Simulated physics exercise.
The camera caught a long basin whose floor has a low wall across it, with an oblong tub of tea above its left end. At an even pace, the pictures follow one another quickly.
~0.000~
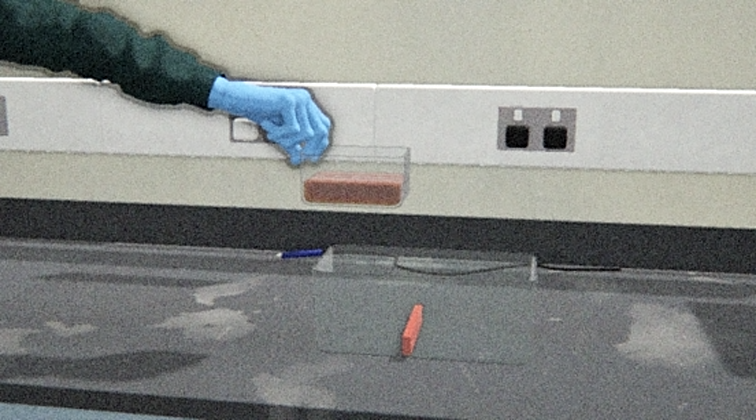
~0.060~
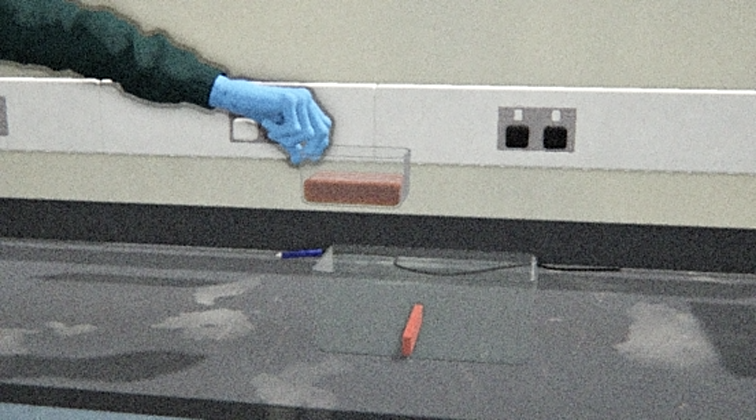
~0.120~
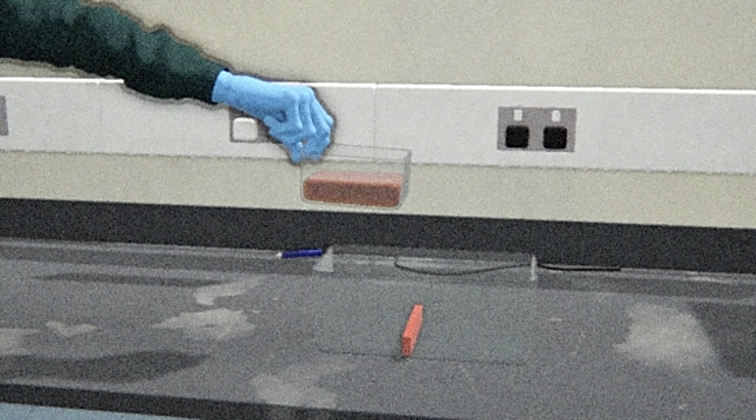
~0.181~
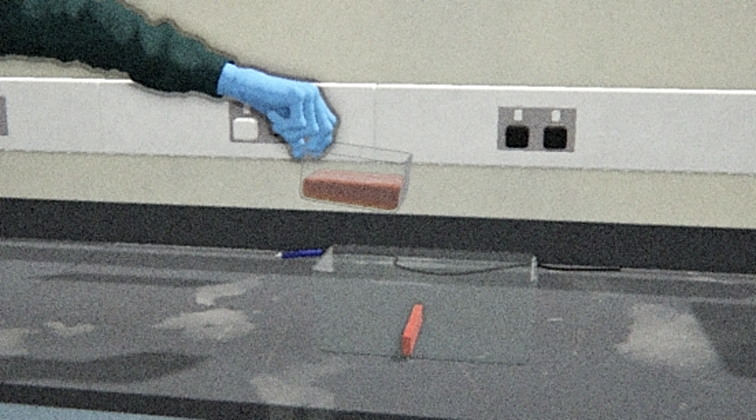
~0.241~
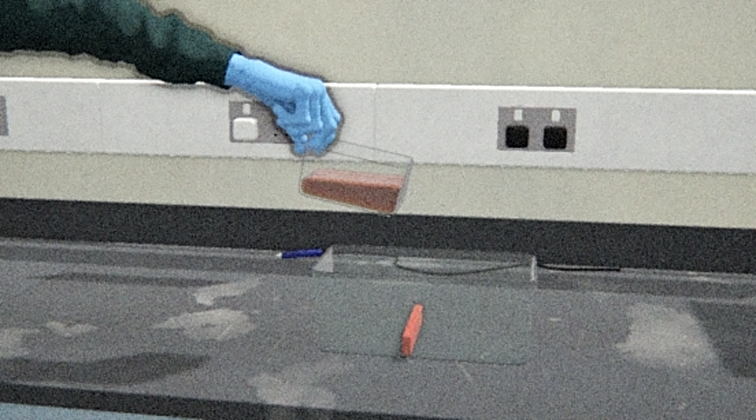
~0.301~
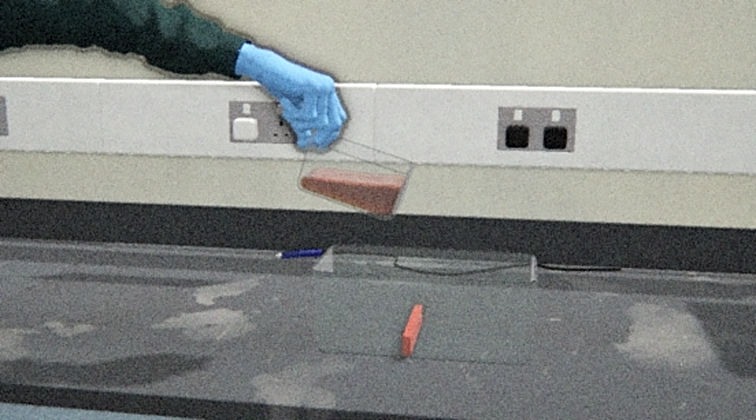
A blue-gloved hand slowly tilts a clear oblong tub of reddish-brown liquid, its right end dipping lower, above the left end of a long transparent basin on a dark worktop, where a small red block stays still.
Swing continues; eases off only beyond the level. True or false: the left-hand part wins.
False, the right-hand part wins.
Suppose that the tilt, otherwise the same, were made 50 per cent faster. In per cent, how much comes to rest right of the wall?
Share on the right: Some 70 percent.
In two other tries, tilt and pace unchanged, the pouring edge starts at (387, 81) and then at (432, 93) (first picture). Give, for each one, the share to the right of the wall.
Estimate: 65 per cent, then 90 per cent.
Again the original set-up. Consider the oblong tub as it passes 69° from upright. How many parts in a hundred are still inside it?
55 %.
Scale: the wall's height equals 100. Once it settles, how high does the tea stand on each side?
It settles around 20 on the left side and around 50 on the right side.
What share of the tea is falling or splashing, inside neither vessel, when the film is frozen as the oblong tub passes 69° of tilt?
I'd say some 30 per cent.
Then, 0.69 s in, the tilt is 69° and 57 per cent is still to pour, 0 is left of the wall and 12 right of it.
Then, 0.98 s in, the tilt is 97° and 16 per cent is still to pour, 9 is left of the wall and 64 right of it.
Then, 1.28 s in, the tilt is 100° and 3 per cent is still to pour, 18 is left of the wall and 77 right of it.
Then, 1.61 s in, the tilt is 100° and 0 per cent is still to pour, 23 is left of the wall and 76 right of it.
Finally, 23 per cent lies left of the wall, 76 right of it and 1 outside.
